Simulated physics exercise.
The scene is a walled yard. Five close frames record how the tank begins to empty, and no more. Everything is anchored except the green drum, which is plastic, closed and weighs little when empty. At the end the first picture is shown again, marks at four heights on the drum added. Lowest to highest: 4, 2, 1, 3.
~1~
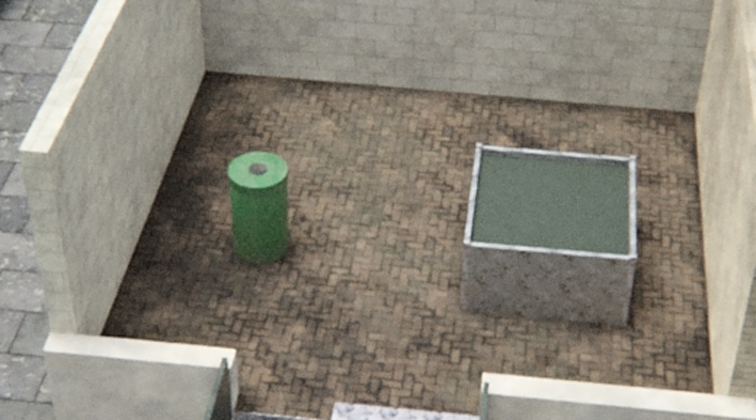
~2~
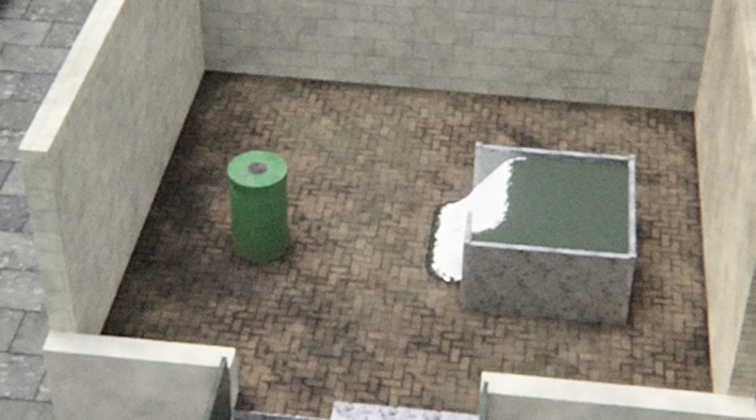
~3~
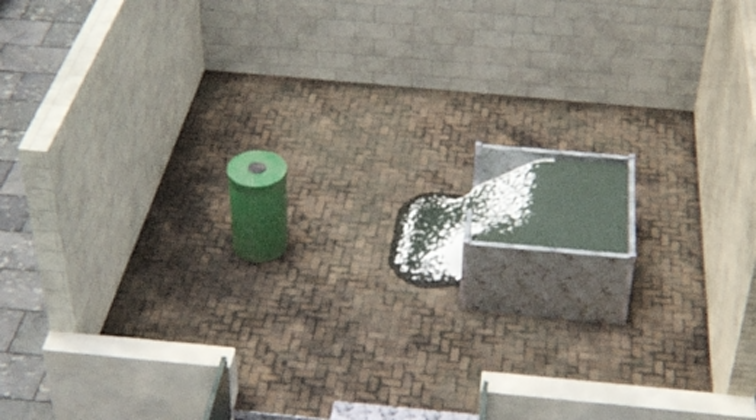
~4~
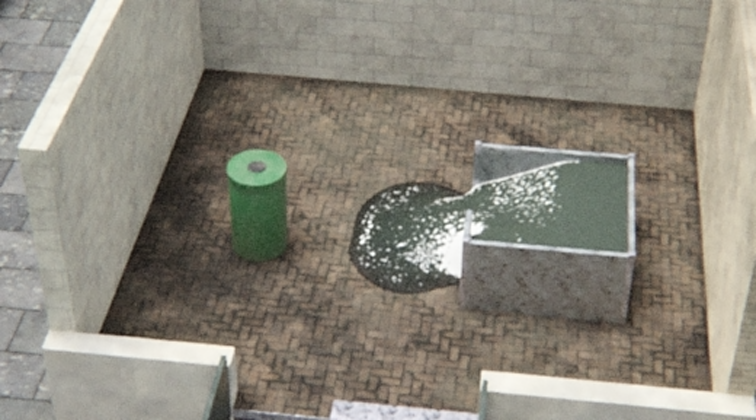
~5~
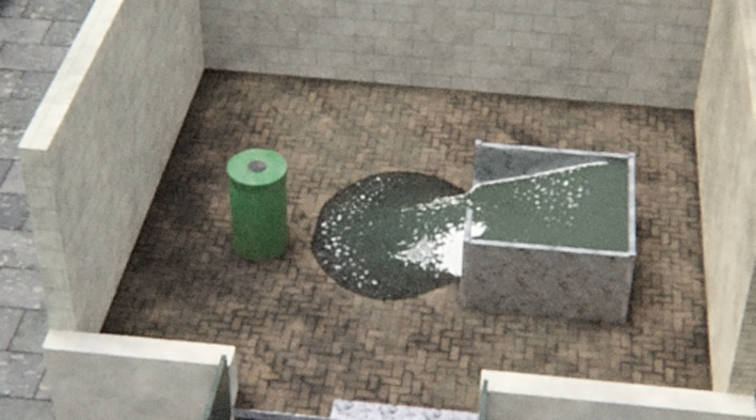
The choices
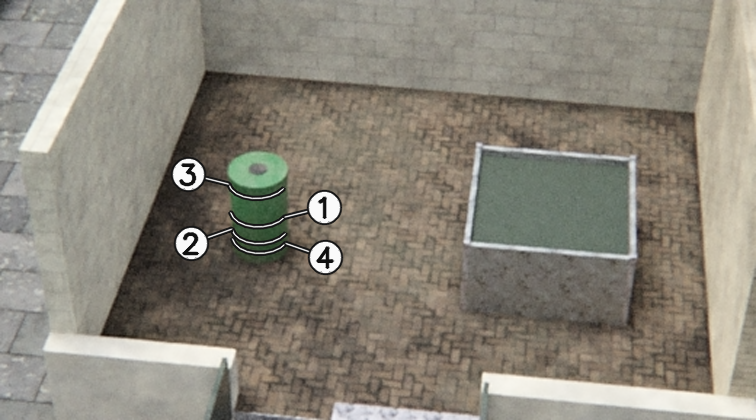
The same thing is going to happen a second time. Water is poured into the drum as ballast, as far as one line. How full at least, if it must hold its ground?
1 is the one.
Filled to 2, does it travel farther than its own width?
No.
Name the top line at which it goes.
The answer is 2.
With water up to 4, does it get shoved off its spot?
Yes, it does.
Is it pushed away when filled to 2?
Yes, that goes wrong.
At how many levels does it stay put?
Two of the four.
In white, 1 at (253, 226); 2 at (254, 243); 3 at (252, 198); 4 at (255, 253); from the bottom up 4, 2, 1, 3.
If 1 is chosen, it does not move.
If 2 is chosen, it is pushed about half its own width away.
If 3 is chosen, it does not move.
If 4 is chosen, it is pushed about 3 times its own width away.
